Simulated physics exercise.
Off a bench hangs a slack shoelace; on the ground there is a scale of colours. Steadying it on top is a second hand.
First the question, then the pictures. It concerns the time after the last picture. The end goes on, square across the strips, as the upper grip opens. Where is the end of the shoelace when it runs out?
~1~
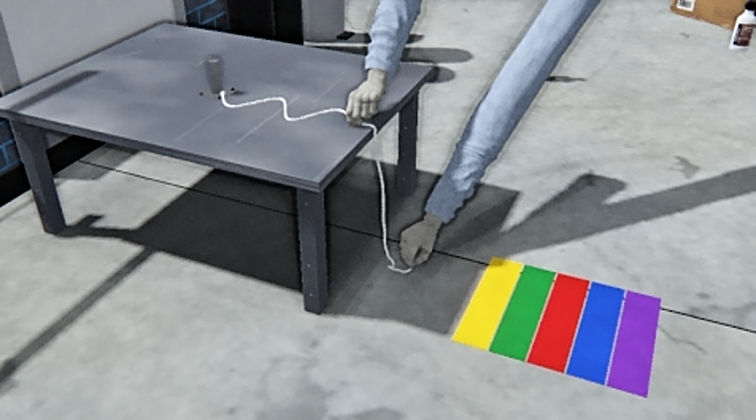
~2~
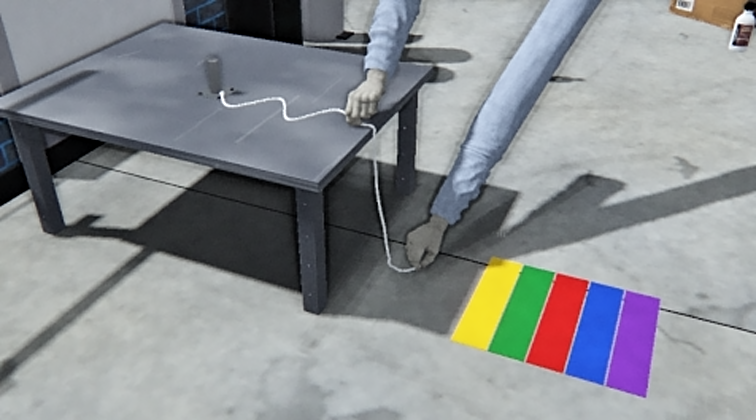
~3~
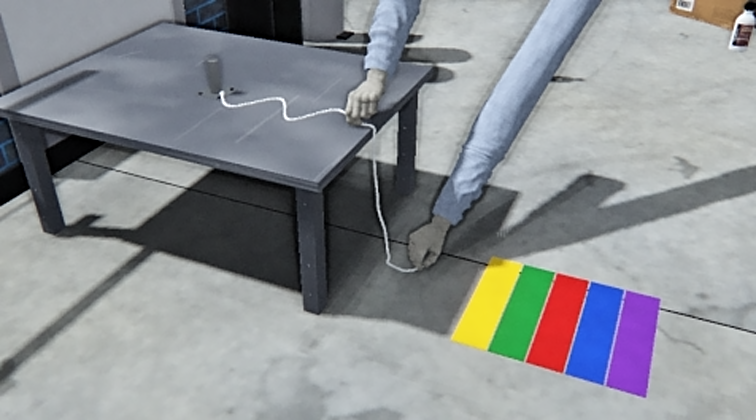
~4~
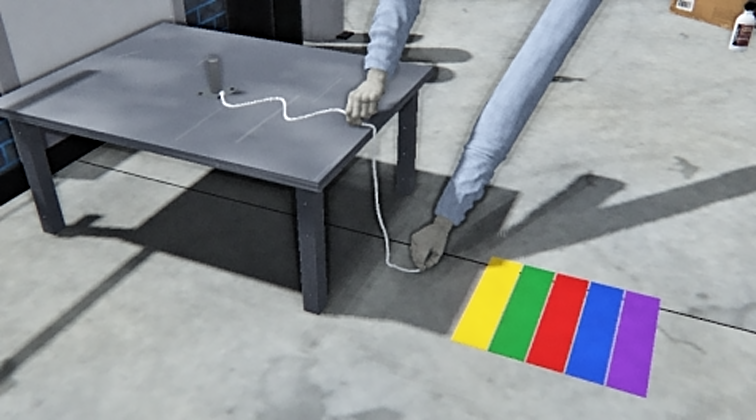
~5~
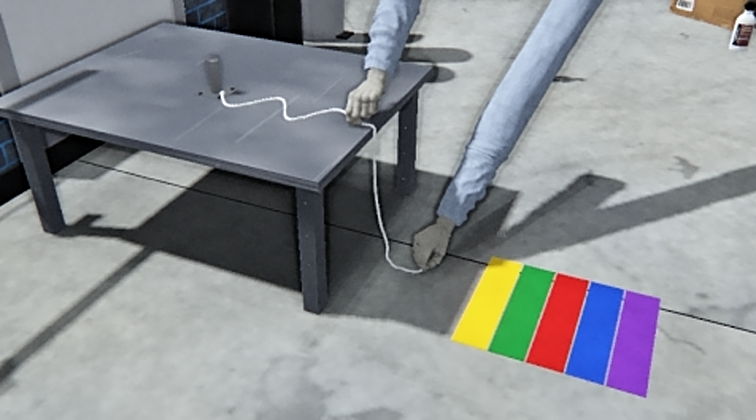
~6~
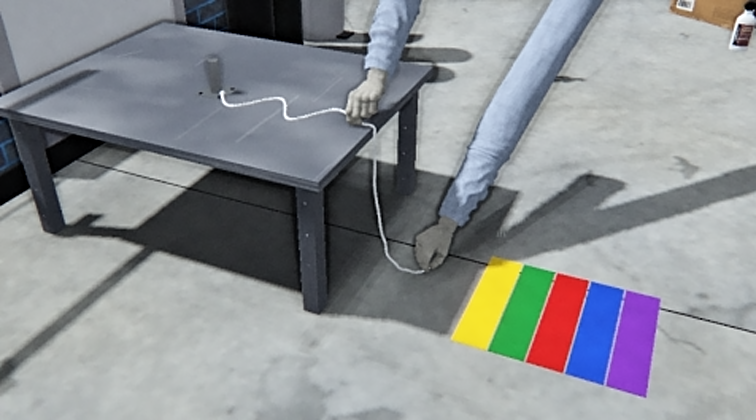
Above the blue strip.
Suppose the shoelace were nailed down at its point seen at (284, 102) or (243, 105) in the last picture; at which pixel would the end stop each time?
Respectively (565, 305) and (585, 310).
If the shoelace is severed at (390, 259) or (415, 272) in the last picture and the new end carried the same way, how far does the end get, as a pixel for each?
The places are (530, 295) and (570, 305).
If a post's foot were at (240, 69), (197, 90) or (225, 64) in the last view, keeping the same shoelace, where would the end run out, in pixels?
First close to (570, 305), next close to (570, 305), last close to (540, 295).
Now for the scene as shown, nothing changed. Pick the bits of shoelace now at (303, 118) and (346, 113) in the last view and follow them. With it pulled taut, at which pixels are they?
Final positions are (358, 120) and (400, 146), in that order.
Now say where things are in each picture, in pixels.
The first frame shows end (414, 264); yellow (477, 328); green (513, 338); red (551, 349); blue (590, 360); purple (630, 372).
The second frame shows end (420, 266); shoelace through (228, 106) (285, 105) (318, 114) (370, 126) (377, 190) (387, 249).
The third frame shows end (423, 267).
The fourth frame shows end (425, 267); shoelace through (228, 106) (285, 105) (318, 113) (370, 126) (376, 190) (387, 248).
The fifth frame shows end (427, 267).
The sixth frame shows end (429, 268); shoelace through (229, 106) (285, 105) (318, 113) (370, 126) (375, 190) (386, 248).
Soon after, end near (529, 294); over green.
Then, end near (574, 306); over red.
At full stretch, end near (601, 313); over blue. The blue one.
